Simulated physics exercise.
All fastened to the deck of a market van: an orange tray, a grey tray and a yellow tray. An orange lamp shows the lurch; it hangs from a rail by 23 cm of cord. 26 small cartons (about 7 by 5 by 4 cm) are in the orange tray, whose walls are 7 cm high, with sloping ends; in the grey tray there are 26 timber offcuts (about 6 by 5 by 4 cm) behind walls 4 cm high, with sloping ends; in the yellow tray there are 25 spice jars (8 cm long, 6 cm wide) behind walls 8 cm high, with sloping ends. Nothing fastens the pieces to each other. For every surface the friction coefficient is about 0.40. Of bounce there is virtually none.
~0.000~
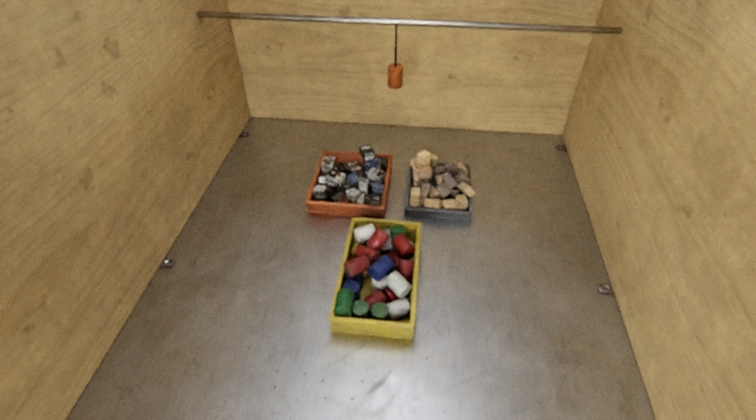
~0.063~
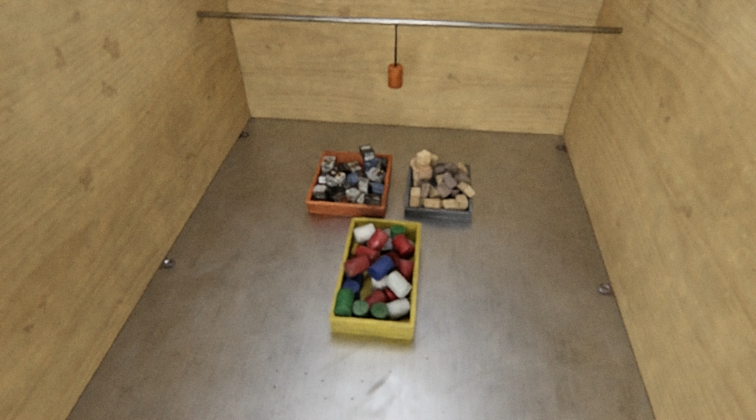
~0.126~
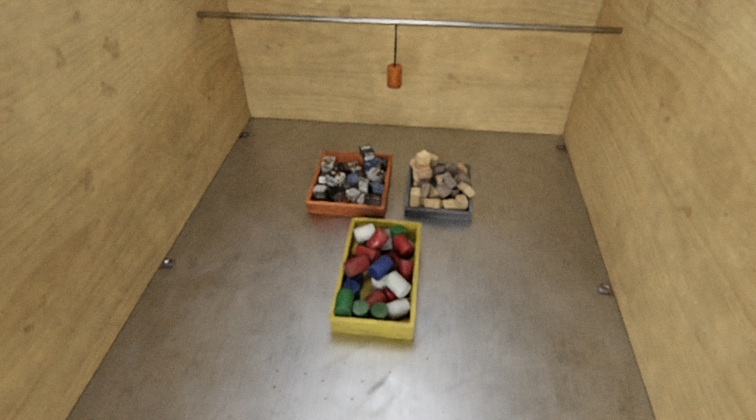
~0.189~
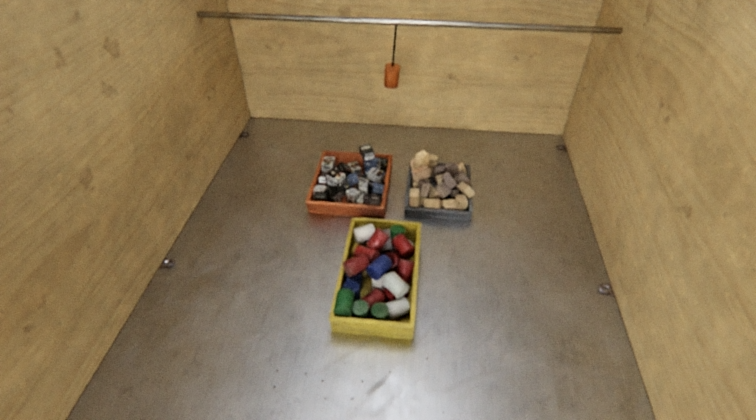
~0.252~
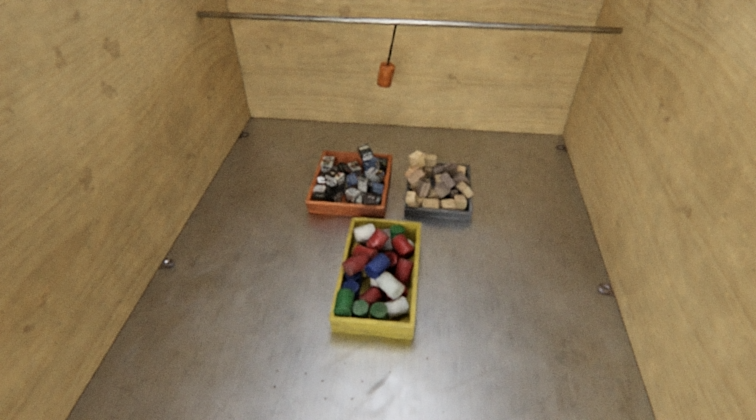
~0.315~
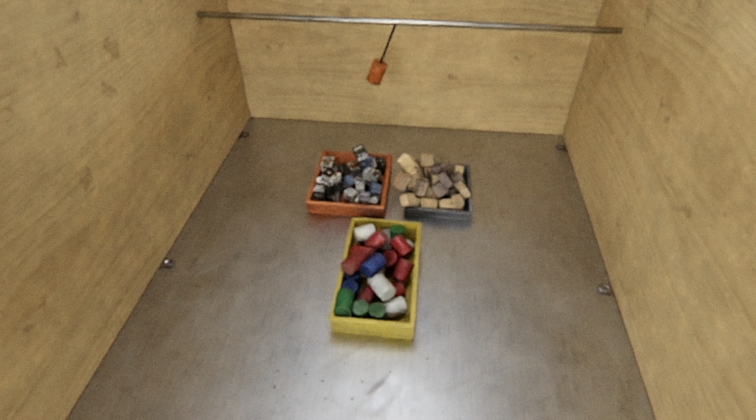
In a wood-walled compartment with a grey metal floor, seen from above by a still camera, an orange lamp hangs from a rail. Small cartons fill an orange tray at back left, wooden offcuts a grey one at back right, and colourful jars a yellow one in front. At first almost nothing moves, then the lamp swings left, the loads shift left, and a couple of offcuts cross the grey tray's left rim.
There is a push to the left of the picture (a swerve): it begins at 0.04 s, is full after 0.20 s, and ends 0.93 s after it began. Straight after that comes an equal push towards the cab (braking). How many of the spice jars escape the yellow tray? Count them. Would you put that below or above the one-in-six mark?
Below the one-in-six mark.
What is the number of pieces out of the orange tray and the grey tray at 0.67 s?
Orange tray 1, grey tray 8, roughly.
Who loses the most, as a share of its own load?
That's the grey tray.
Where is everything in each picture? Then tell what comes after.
In the first frame (places track the rim corner closest to us here), yellow tray (412, 323); grey tray (471, 211); lamp cord 0° off upright; all still inside.
Yellow tray (412, 323); lamp cord 0° off upright, in the second frame.
Yellow tray (412, 323); lamp cord 1° off upright, in the third frame.
Yellow tray (412, 323); lamp cord 4° off upright, in the fourth frame.
Yellow tray (412, 323); lamp cord 10° off upright, in the fifth frame.
Yellow tray (412, 323); grey tray (471, 211); lamp cord 20° off upright; 2 out, the lowest offcut at (402, 181), in the sixth frame.
After 0.67 s, the orange tray is down by 1 of 26, the grey tray is down by 7 of 26 and the yellow tray is down by 1 of 25.
After 1.10 s, the orange tray is down by 2 of 26, the grey tray is down by 7 of 26 and the yellow tray is down by 1 of 25.
After 1.72 s, the orange tray is down by 3 of 26, the grey tray is down by 7 of 26 and the yellow tray is down by 1 of 25.
Outcome (at 2.50 s), the orange tray is down by 3 of 26, the grey tray is down by 7 of 26 and the yellow tray is down by 1 of 25. Asked share, 1 of 25, 4 per cent.
